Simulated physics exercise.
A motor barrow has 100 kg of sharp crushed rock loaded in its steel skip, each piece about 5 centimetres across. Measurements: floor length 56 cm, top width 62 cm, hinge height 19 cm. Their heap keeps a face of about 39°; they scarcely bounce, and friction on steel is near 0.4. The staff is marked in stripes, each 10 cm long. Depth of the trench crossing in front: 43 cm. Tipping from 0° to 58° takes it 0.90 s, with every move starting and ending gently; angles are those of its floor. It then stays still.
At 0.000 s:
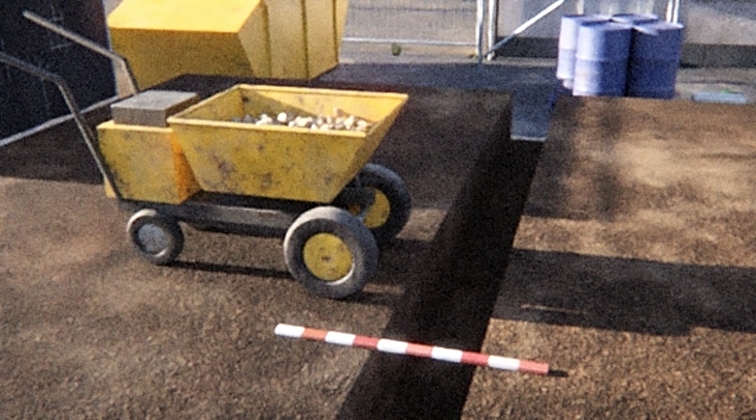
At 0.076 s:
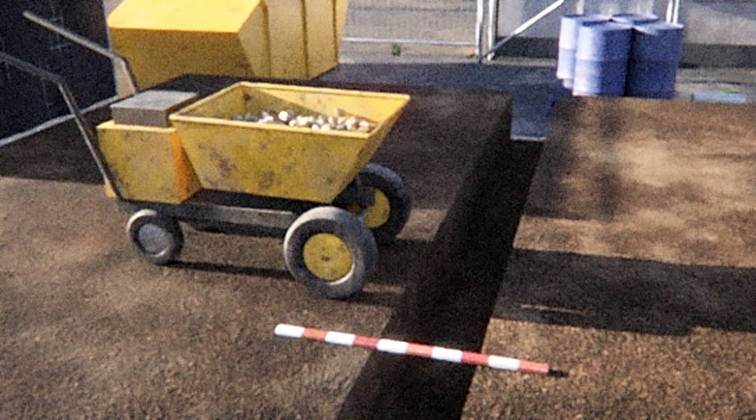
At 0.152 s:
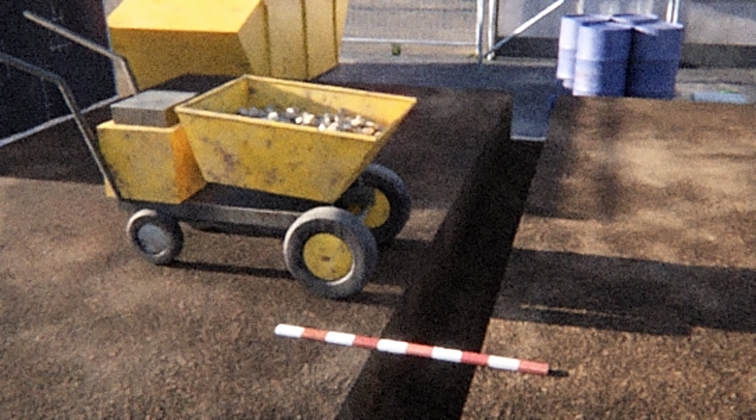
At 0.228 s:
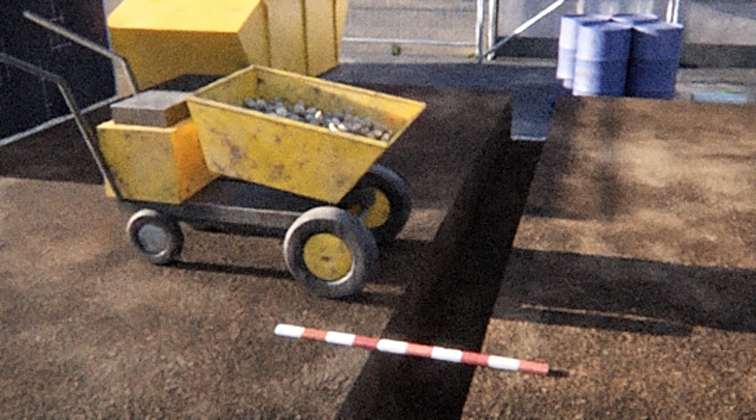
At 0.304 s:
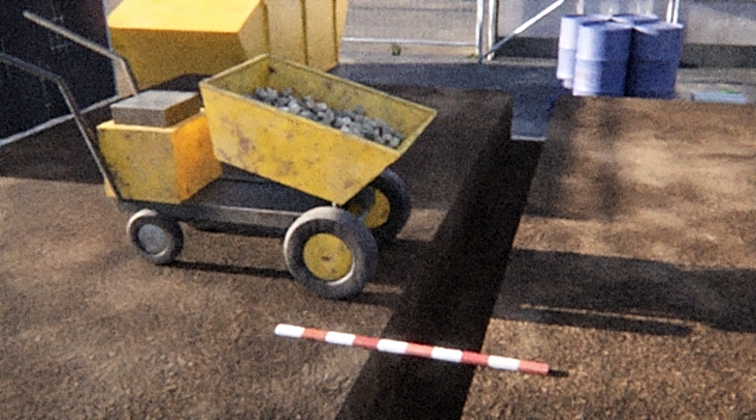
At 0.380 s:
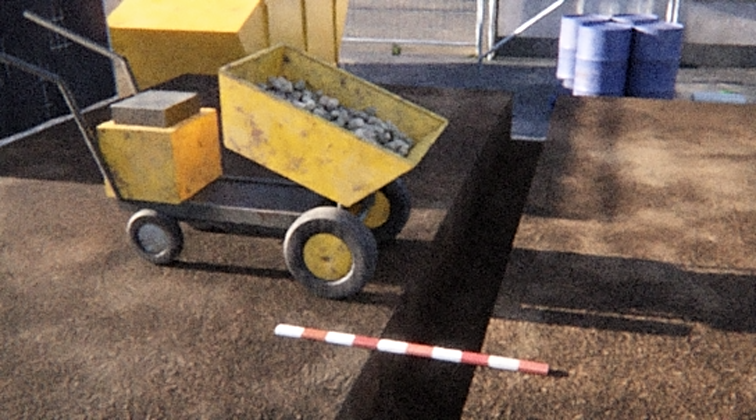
We see a yellow motor barrow loaded with grey stones standing beside a dark trench, with a red and white pole in front; its skip slowly tilts down toward the right, its left end rising, while the wheels stay still.
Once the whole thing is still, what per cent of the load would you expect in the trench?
I would expect about 5 per cent.
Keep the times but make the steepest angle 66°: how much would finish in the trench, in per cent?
Then roughly 20 percent.
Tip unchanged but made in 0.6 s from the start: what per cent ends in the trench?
Close to 10 per cent then.
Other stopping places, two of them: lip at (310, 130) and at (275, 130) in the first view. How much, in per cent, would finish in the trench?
First place: Near 10%; second place: Near 10%.
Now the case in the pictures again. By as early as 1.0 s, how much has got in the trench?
I'd put it near 0 per cent.
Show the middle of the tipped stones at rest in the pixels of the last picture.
At about pixel (513, 286) in the last view.
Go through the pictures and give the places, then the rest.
Lip at (366, 136), floor tilted 0°, highest stones at (300, 121), in the first frame.
The skip is at 1°, its lip at (368, 137); the top of the load is at (293, 120); the stones move at 0.2 m/s on average, in the second frame.
The skip is at 4°, its lip at (376, 140); the top of the load is at (275, 116); the stones move at 0.4 m/s on average, in the third frame.
Lip at (387, 146), floor tilted 9°, highest stones at (260, 108); the stones move at 0.6 m/s on average, in the fourth frame.
The skip is at 15°, its lip at (400, 155); the top of the load is at (272, 99); the stones move at 0.7 m/s on average, in the fifth frame.
The skip is at 22°, its lip at (413, 166); the top of the load is at (279, 88); the stones move at 0.8 m/s on average, in the sixth frame.
After 0.7 s the floor is at 49°; 100 % in the skip; the foremost stones are at (429, 198).
After 1.0 s the floor is at 58°; 100 % in the skip; the foremost stones are at (472, 207).
After 1.4 s the floor is at 58°; 92 % in the skip, 3 % in the trench, 5 % past the trench; the foremost stones are at (551, 304).
After 3.3 s the floor is at 58°; 89 % in the skip, 5 % in the trench, 6 % past the trench; the foremost stones are at (599, 318).
